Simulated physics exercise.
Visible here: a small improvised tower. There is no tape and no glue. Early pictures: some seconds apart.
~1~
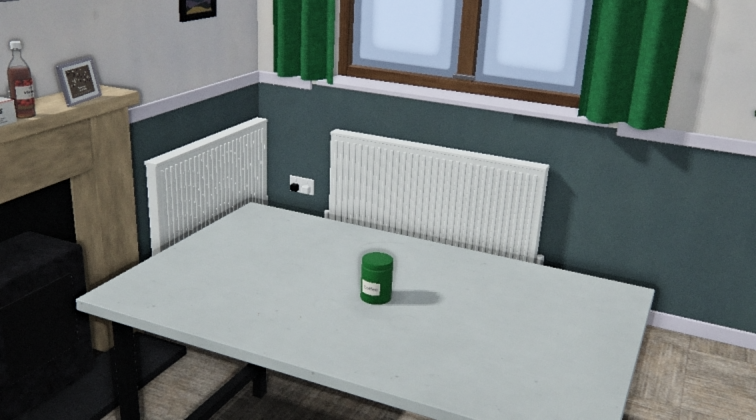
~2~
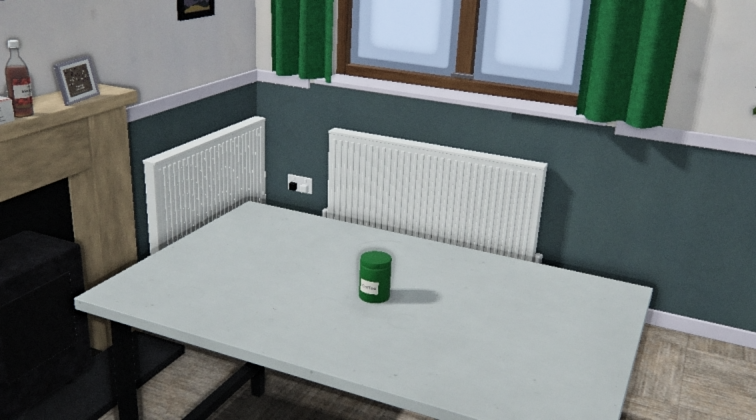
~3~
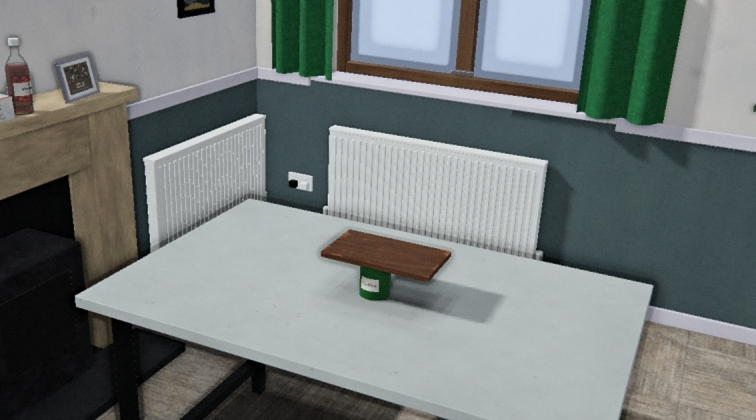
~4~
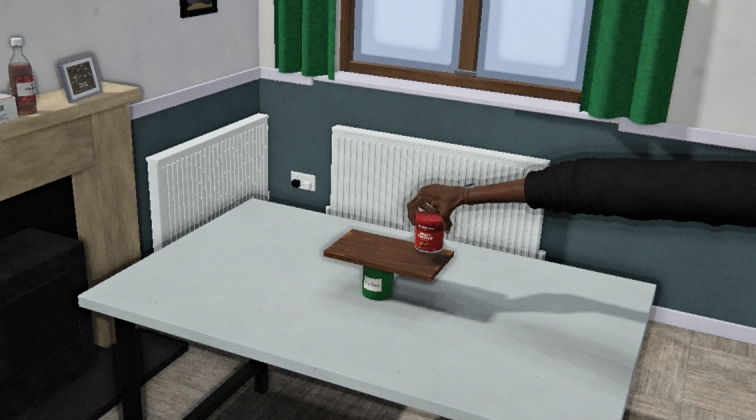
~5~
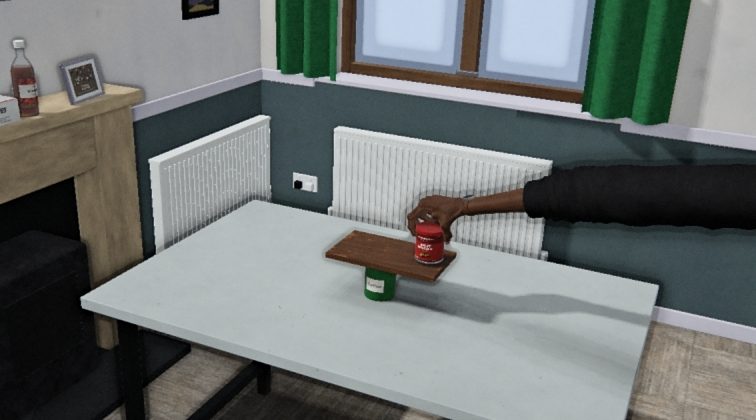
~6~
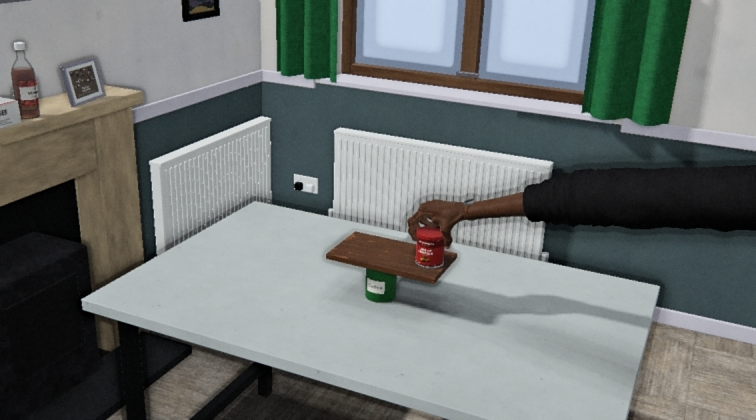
A brown wooden board appears flat on top of a green tin that stands alone on a pale table at the start. Then an arm in a dark sleeve reaches in from the right, holding a red tin, and lowers it onto the right end of the board, keeping its hand on it.
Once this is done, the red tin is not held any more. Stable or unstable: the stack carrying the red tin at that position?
Unstable.
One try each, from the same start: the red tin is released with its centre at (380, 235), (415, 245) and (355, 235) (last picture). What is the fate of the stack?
Try 1: Stands; try 2: Topples; try 3: Stands.
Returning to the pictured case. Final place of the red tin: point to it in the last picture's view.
The object ends up somewhere around (491, 311).
Then, 0.30 s on from there, red tin now fallen; brown board turned 34° from how it was put.
Then, 0.50 s on from there, brown board turned 41° from how it was put.
Then, 0.70 s on from there, brown board now fallen.
In the end, fallen, brown board and red tin; green jar unmoved. At the end, from the last picture's camera, red tin near (492, 311). The stack comes apart.
